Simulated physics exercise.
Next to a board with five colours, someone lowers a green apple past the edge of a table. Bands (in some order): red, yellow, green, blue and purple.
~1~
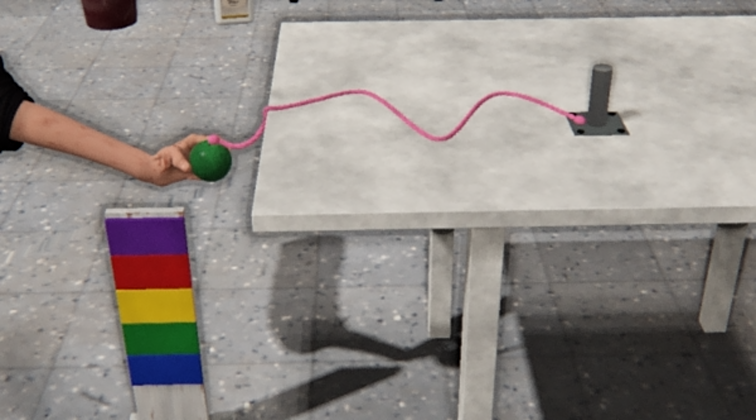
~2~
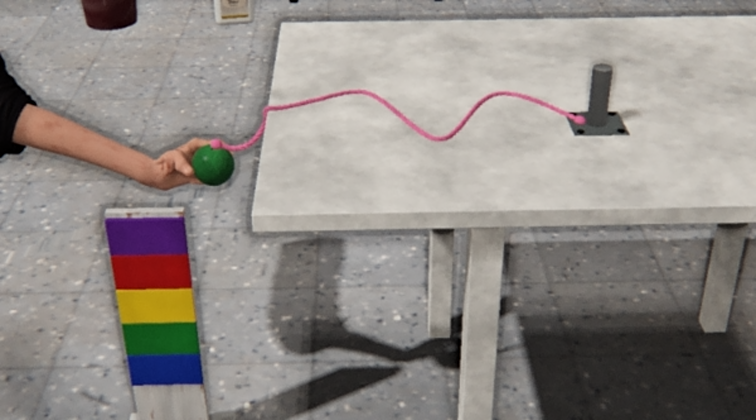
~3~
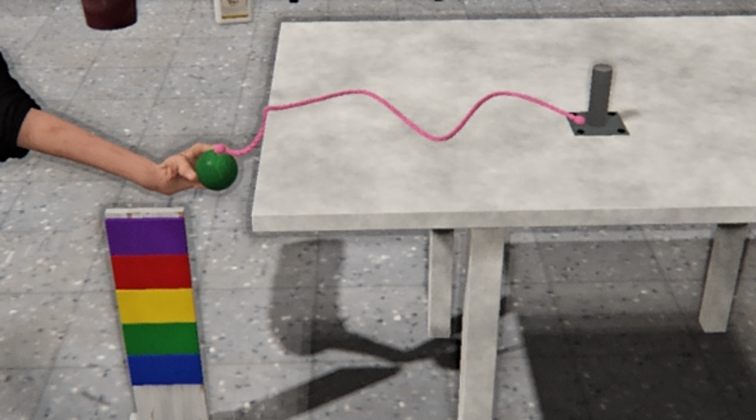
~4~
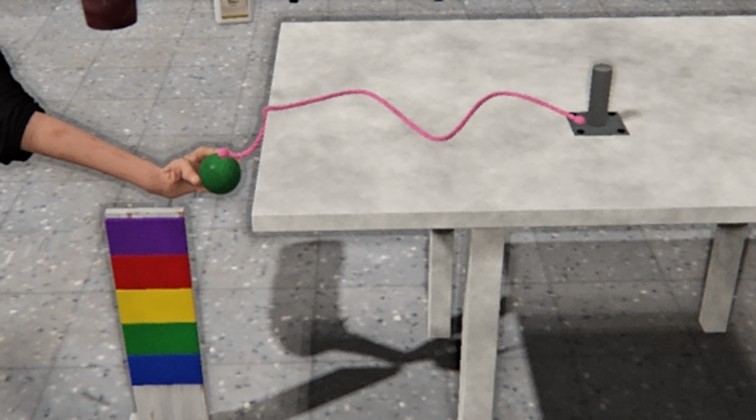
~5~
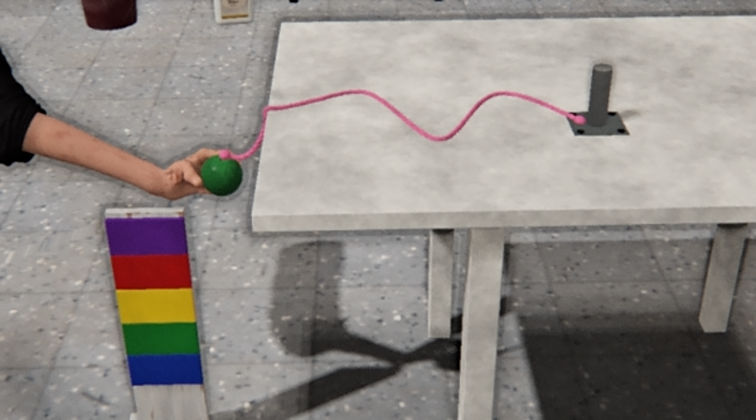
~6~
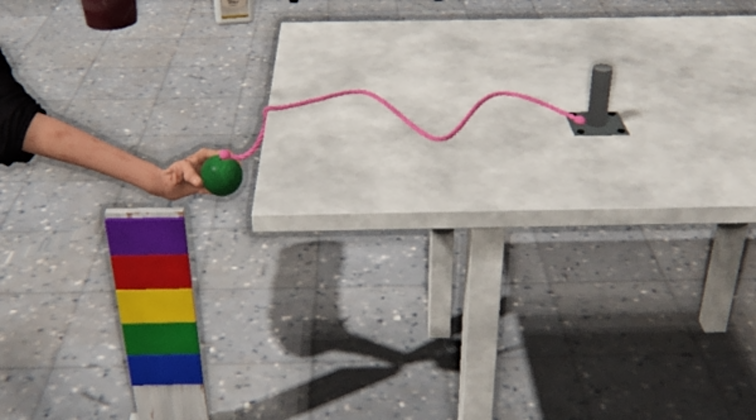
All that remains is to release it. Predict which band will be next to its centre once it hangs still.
I would say the green band.
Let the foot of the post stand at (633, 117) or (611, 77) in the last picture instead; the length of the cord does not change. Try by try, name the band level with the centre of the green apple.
For the first spot, yellow; for the second, yellow.
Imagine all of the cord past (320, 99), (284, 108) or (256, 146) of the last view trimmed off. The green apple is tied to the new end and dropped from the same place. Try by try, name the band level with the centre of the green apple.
Try by try, the answer is purple; red; yellow.
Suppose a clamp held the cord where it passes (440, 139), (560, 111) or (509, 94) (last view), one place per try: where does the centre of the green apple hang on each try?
Roughly (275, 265), (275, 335) and (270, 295).
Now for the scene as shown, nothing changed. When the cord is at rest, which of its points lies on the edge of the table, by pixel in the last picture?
Pixel (396, 112).
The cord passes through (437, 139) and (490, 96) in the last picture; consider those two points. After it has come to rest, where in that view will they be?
End: (340, 126) and then (462, 124).
Soon after, apple near (289, 302); level with yellow.
Then, apple near (273, 355); level with green.
At rest, apple near (278, 355); level with green. Its middle rests at the green band.
